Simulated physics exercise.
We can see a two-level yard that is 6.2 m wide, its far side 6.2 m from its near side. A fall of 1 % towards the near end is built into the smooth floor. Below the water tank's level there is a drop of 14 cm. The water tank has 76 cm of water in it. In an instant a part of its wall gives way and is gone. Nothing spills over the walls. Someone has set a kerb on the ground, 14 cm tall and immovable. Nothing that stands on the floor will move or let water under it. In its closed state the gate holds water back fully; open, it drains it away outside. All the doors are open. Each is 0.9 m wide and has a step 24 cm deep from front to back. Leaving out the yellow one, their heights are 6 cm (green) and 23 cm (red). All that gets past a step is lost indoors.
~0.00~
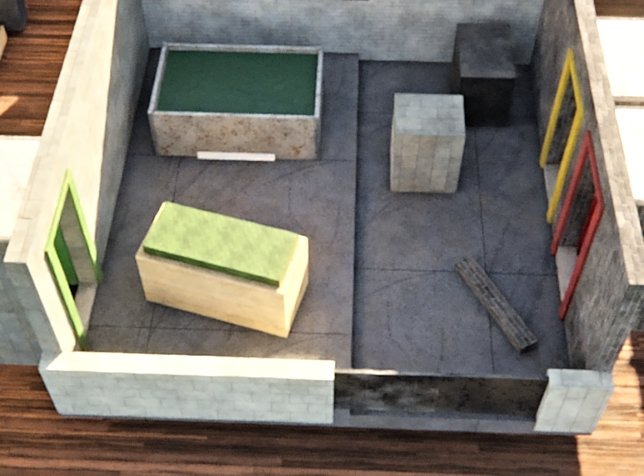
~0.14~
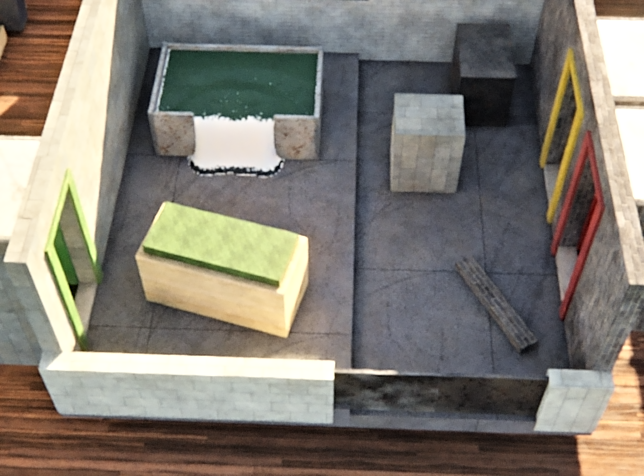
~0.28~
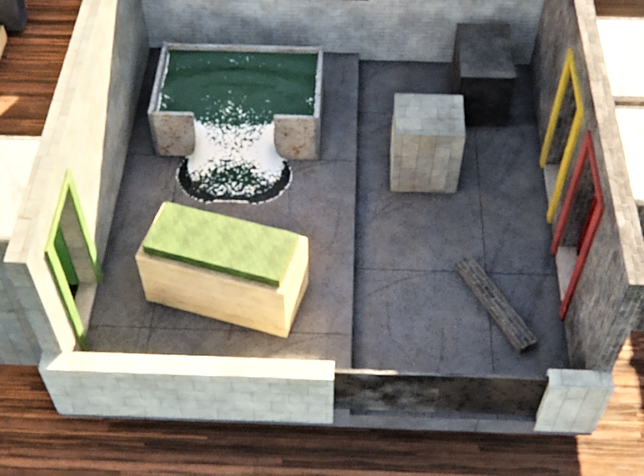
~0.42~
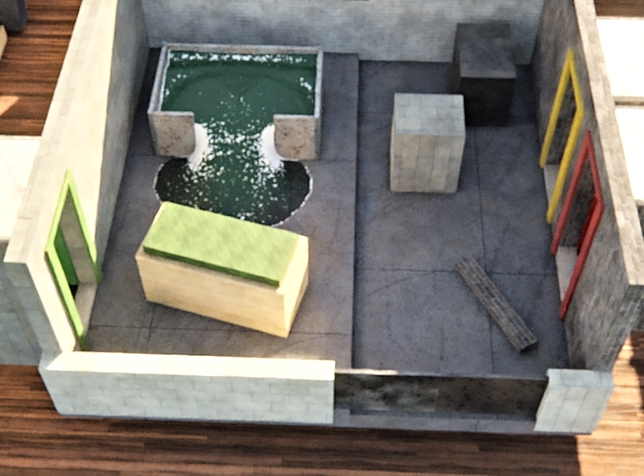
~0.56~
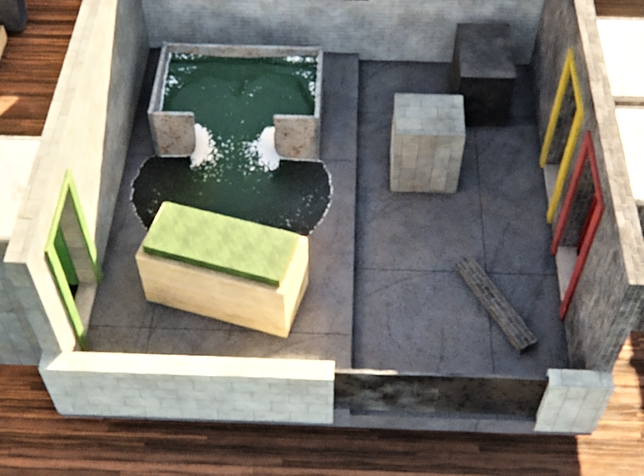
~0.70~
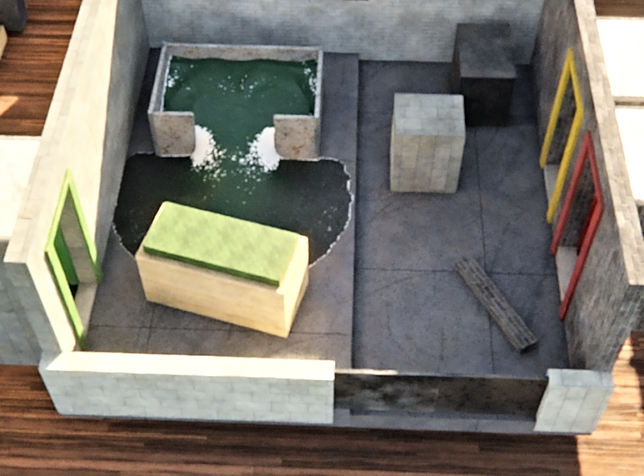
Green water sits still in a raised stone tank at the back left of a walled yard until part of the tank's front wall vanishes. White, foaming water then pours through the gap onto the grey floor, spreading forward and sideways in a widening dark pool that reaches behind the green-topped block.
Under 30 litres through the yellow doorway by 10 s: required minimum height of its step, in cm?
Roughly 7.5 cm.
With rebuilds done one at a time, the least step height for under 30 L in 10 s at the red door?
For red, a step near 9.0 cm.
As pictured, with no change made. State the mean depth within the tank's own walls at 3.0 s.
About 27 centimetres.
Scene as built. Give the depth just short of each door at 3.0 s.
Door by door in cm - yellow 3, green 9, red 10.
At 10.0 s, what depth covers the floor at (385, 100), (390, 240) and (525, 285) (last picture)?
Depths in order: 10 / 10 / 10 cm.
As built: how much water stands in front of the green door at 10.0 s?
About 5.0 cm.
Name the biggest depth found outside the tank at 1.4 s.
It gets to close to 46 centimetres there.
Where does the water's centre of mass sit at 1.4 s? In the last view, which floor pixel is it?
(237, 165), roughly.
After 1.4 s water covers 25 % of the floor, deepest (46 cm) near (212, 247); it has not reached the yellow door.
After 3.0 s water covers 60 % of the floor, deepest (33 cm) near (570, 405); it has not reached the yellow door.
After 10.0 s water covers 95 % of the floor, deepest (16 cm) near (541, 404); 12 cm at the yellow door, 15 litres in over its 9 cm step.
At the yellow door as built, the water arrived by 3.1 s and peaked near 12 cm at 10.0 s.
With a step of 6 cm, 51 litres would have come in within the 10 s; with 9.5 cm, 11 litres. So under 30 litres takes about 7.5 cm.
